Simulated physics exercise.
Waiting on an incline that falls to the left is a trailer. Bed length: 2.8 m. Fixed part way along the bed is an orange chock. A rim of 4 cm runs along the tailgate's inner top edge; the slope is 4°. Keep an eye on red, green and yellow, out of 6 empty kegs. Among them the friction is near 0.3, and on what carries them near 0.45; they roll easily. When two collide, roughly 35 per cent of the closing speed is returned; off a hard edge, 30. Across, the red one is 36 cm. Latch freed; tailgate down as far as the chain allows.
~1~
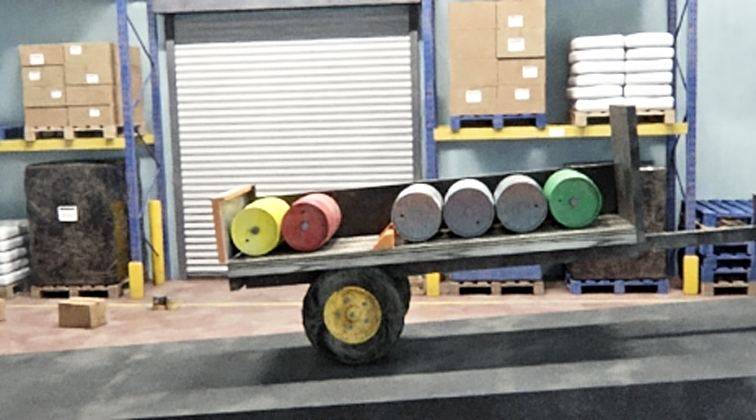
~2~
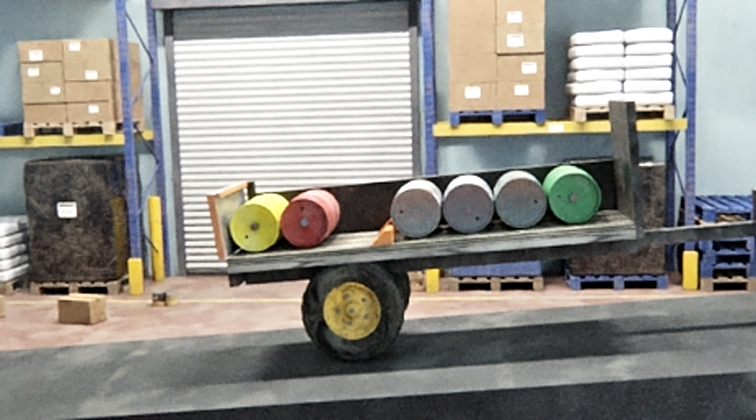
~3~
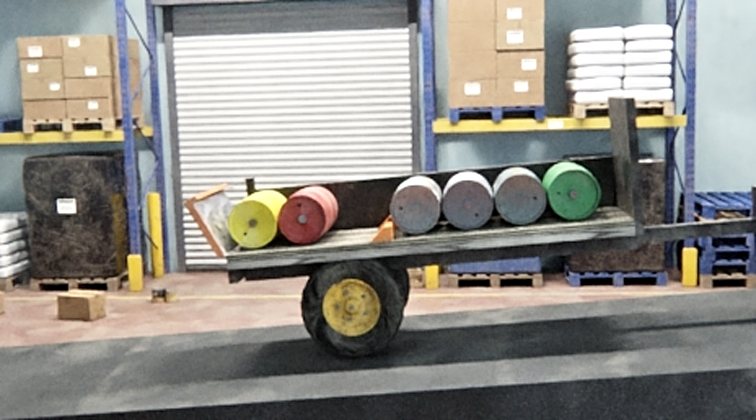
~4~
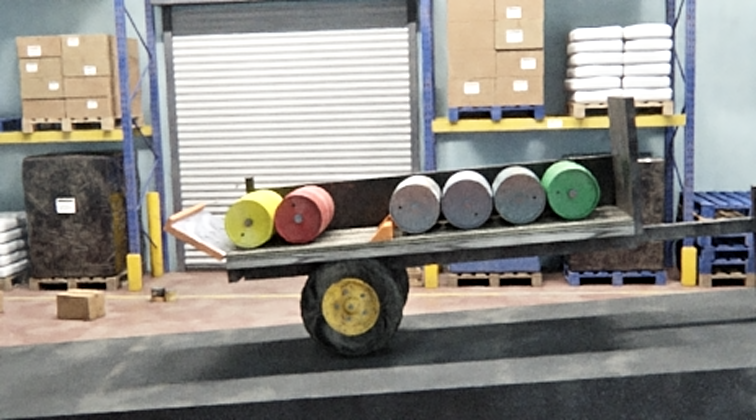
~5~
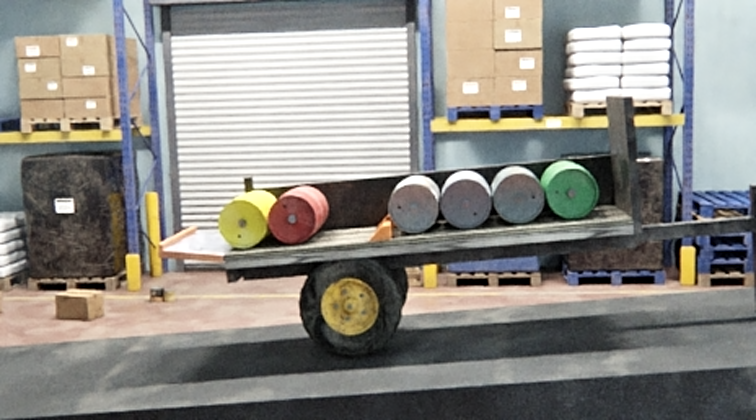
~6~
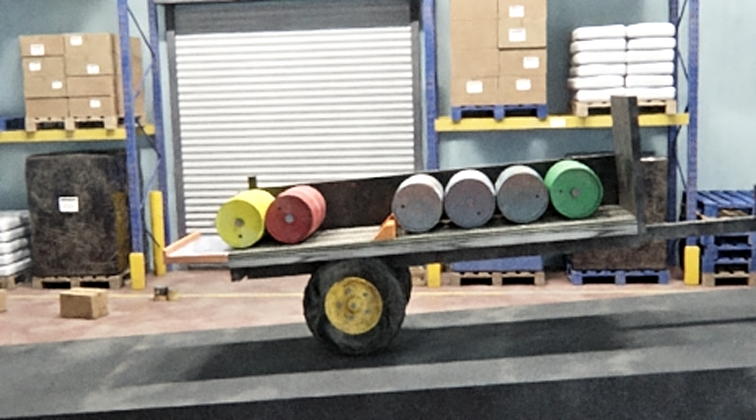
The tailgate at the left end of a tilted trailer swings outward and down from nearly upright until it lies about level with the bed. As it lowers, the yellow and red barrels roll slightly left, while the green barrel and three grey ones stay almost still.
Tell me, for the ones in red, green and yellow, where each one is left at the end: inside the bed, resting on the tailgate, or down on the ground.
At the end, red keg is inside the bed, green is inside the bed, yellow is resting on the tailgate.
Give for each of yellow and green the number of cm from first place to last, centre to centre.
For yellow it's 50, and for green it's 0.
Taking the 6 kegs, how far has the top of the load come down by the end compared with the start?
Some 0 centimetres.
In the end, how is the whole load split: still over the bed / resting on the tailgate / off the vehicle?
The split comes out as 5, 1 and 0.
Another 0.2 s on from the last picture, red is on the bed, 35 cm short of the hinge, rolling left; green is on the bed, 240 cm short of the hinge; yellow is on the bed, 5 cm short of the hinge, rolling left; 0 gone off the back.
Another 0.3 s on from the last picture, red is on the bed, 35 cm short of the hinge, rolling left; yellow is on the gate, 5 cm past the hinge, rolling left; still the same for green; 0 gone off the back.
Another 0.5 s on from the last picture, red is on the bed, 25 cm short of the hinge, rolling left; yellow is on the gate, 10 cm past the hinge, rolling left; still the same for green; 0 gone off the back.
In the end (2.8 s after the last picture), red is on the bed, 5 cm short of the hinge; green is on the bed, 240 cm short of the hinge; yellow is on the gate, 30 cm past the hinge; 0 gone off the back.
